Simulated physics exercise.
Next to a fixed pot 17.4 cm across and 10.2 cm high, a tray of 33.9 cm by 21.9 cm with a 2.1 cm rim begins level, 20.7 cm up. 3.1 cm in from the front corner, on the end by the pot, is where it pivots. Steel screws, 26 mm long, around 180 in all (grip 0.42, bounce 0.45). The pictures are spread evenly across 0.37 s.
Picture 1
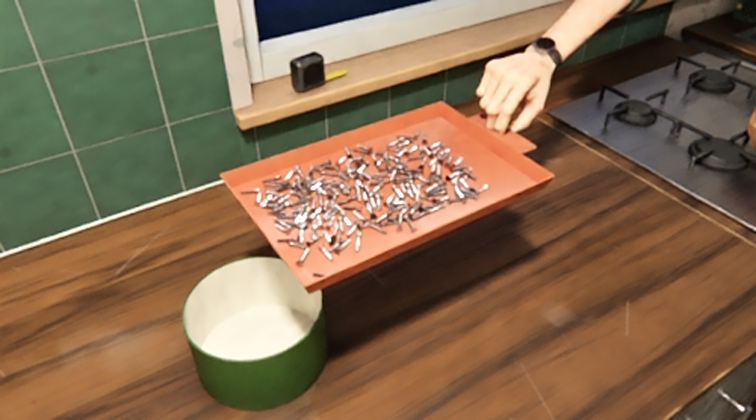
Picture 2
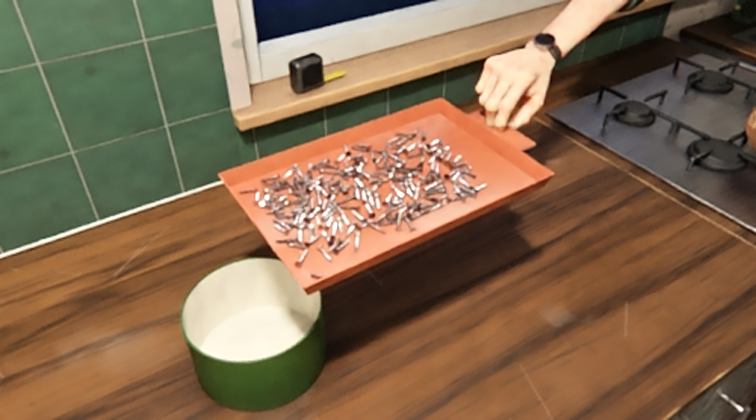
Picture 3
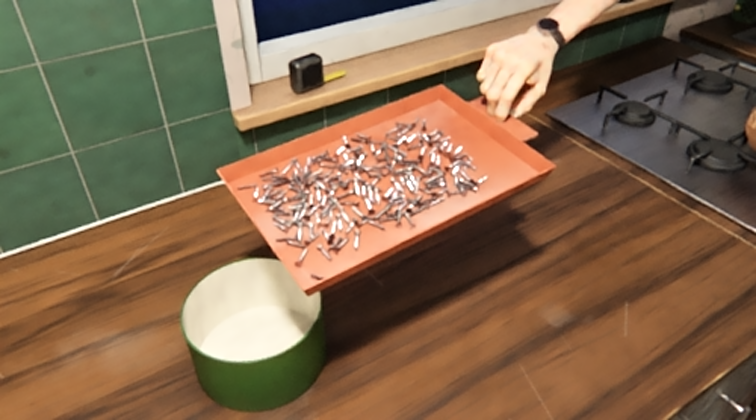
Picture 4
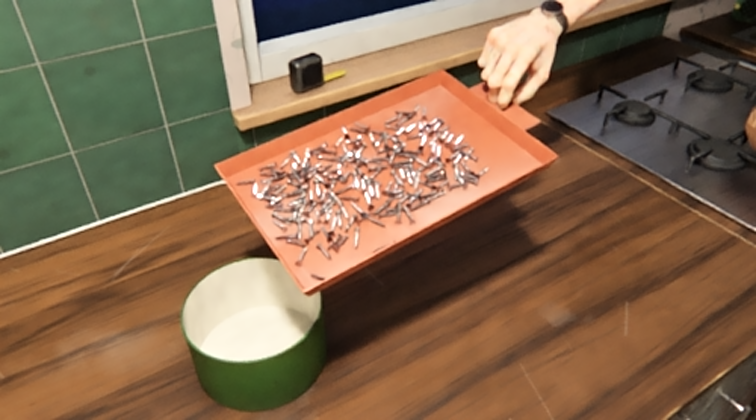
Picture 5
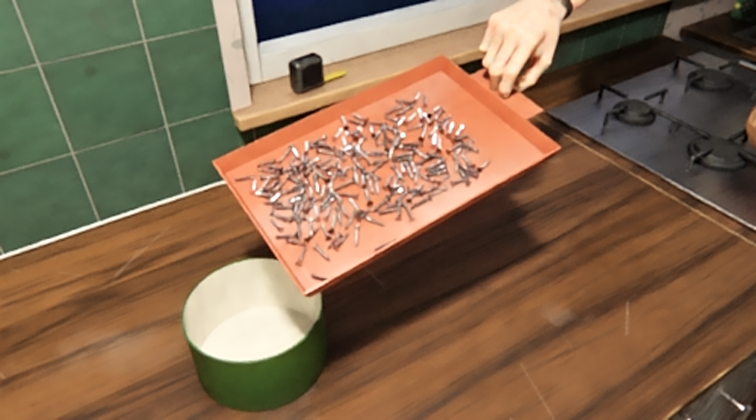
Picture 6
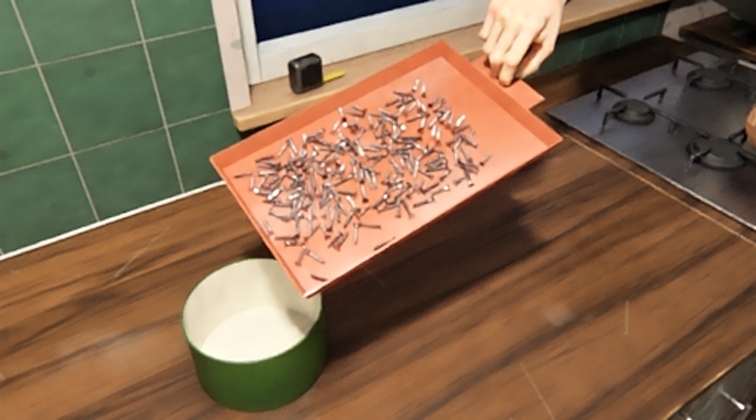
A hand raises the handle end of an orange tray of screws beside a green pot.
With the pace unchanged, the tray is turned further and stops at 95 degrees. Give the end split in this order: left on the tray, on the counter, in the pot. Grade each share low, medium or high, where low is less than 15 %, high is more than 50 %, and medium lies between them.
Shares - tray: Low, counter: High, pot: Low.
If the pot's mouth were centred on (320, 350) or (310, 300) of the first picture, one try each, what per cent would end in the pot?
First try around 100 %, second around 0 %.
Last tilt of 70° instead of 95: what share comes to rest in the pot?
I'd put it at close to 5 per cent.
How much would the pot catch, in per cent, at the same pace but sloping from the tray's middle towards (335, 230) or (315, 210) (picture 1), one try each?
Near 30 and 75 percent, in that order.
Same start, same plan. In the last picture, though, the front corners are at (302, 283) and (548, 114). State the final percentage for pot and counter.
Pot 70, counter 30.
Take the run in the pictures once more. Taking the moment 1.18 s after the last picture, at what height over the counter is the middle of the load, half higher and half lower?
Some 24 cm above the counter.
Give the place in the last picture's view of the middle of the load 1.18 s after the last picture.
Somewhere about (307, 272) in the last view.
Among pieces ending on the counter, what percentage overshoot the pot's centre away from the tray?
It comes to near 60 percent.
Then, 0.71 s after the last picture, tilt 53 degrees; the tray holds 100 %, the pot 0 %.
Then, 1.18 s after the last picture, tilt 77 degrees; the tray holds 85 %, the pot 0 %.
Then, 1.73 s after the last picture, tilt 95 degrees; the tray holds 0 %, the pot 5 %.
In the end, tray 0 %, counter 95 %, pot 5 %.
